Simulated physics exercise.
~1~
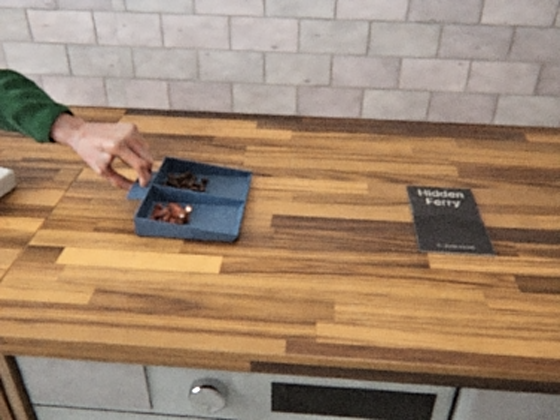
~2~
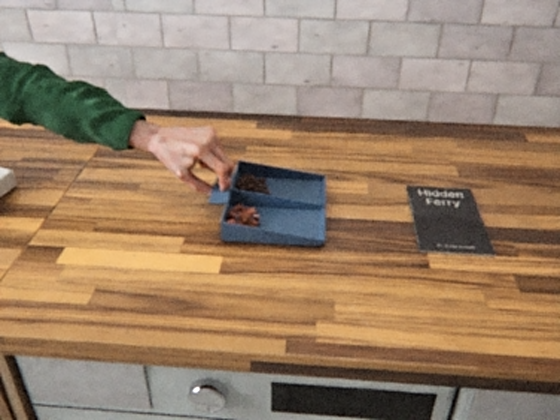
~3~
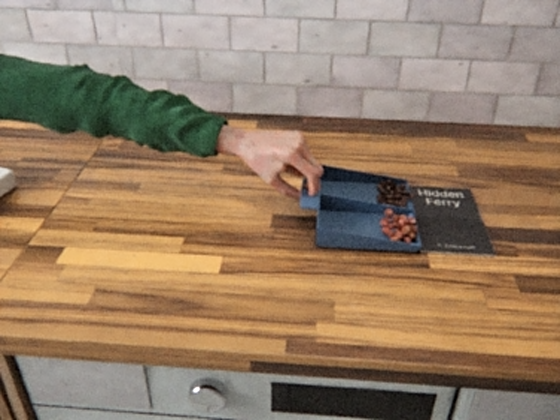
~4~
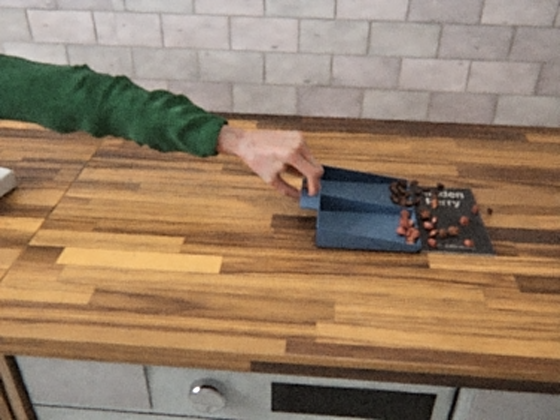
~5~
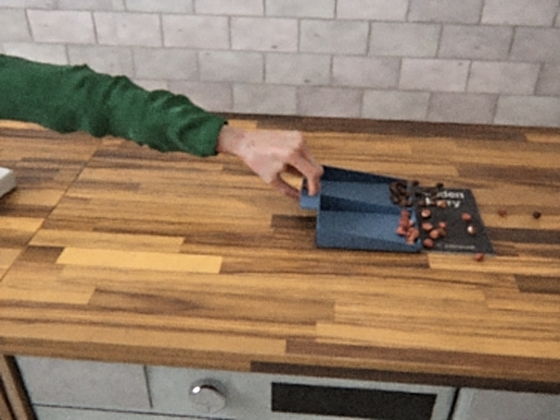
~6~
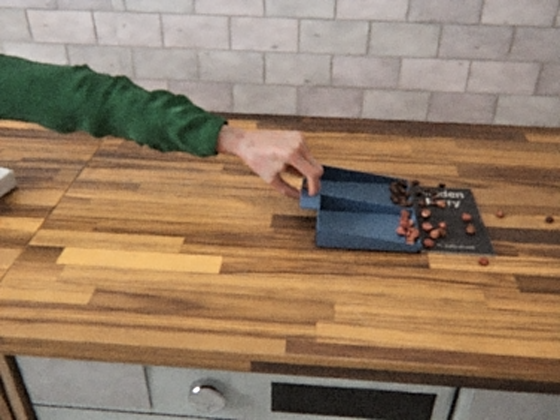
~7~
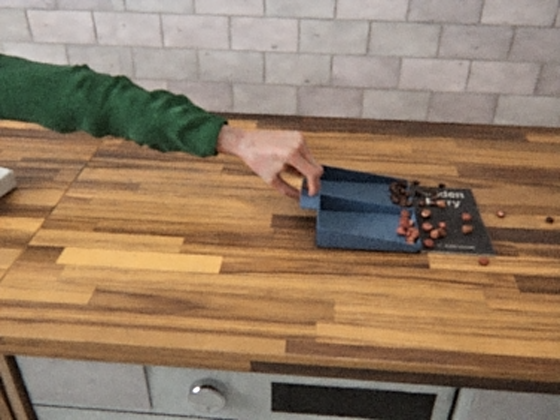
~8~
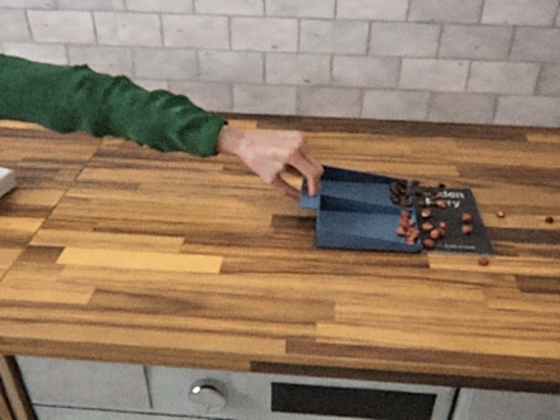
A blue two-part tray, holding reddish pieces in the nearer section and dark ones in the farther section, slides right across a striped wooden counter, pushed by a hand in a green sleeve. The small contents lag toward the left at first as it travels. The tray then stops abruptly at a thin dark book titled Hidden Ferry, and both portions surge forward to its right end. Pieces spill over the book, and a few roll onto the counter beyond. They settle there, with some of each portion still in the tray and the hand resting at its left end.
